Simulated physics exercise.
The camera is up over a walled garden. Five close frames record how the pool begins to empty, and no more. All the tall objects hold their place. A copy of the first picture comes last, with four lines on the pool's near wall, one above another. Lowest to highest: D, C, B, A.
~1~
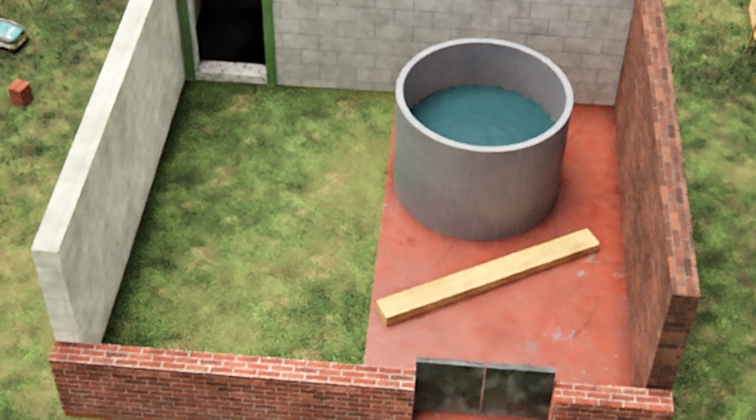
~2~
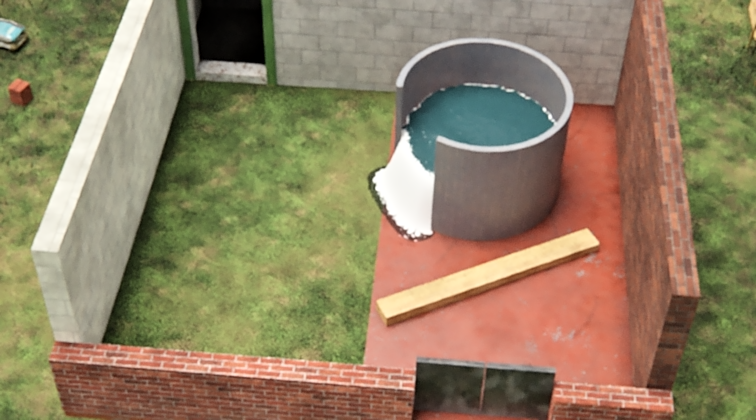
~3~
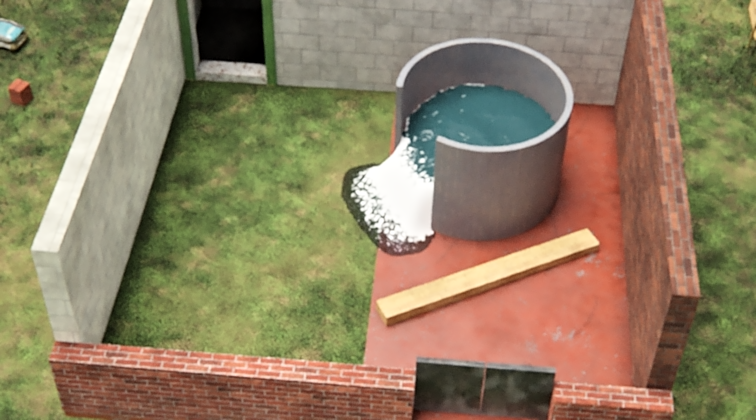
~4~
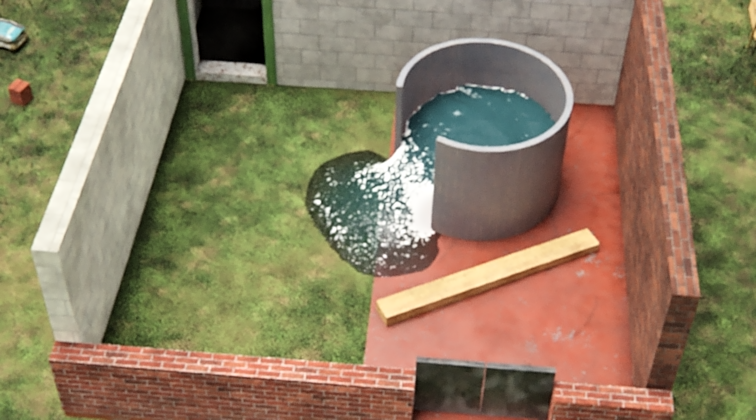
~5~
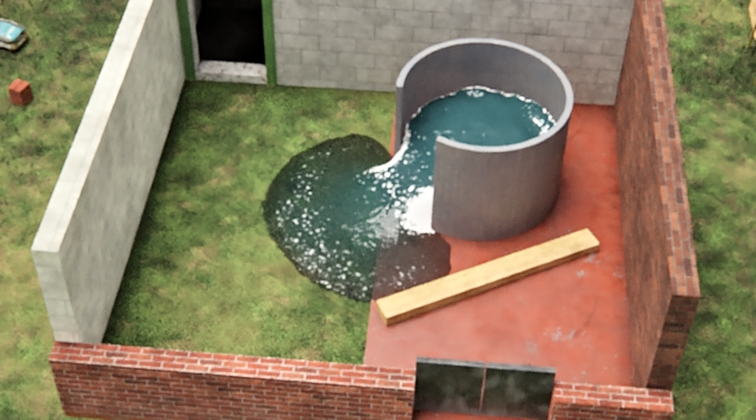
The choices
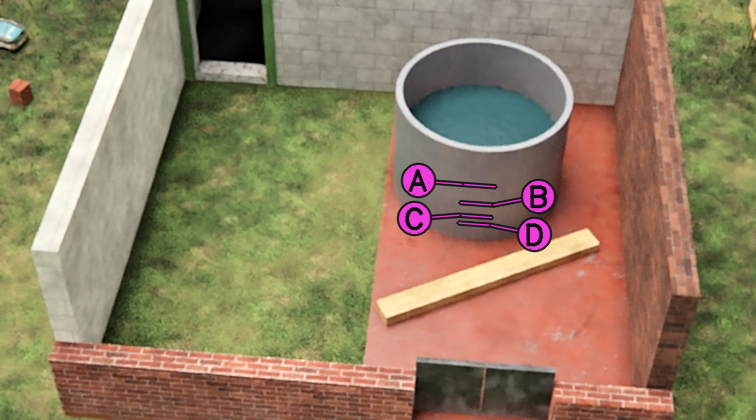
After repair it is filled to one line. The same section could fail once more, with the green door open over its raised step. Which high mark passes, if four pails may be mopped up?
A.
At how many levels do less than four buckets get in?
All of the four.
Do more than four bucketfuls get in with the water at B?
No, not at all.
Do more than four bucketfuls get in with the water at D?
No, not at all.
On the marked copy, A at (478, 185); B at (476, 203); C at (475, 216); D at (474, 224); from the bottom up D, C, B, A.
With A, a bucket or two gets in.
With B, nothing gets over.
With C, nothing gets over.
With D, nothing gets over.
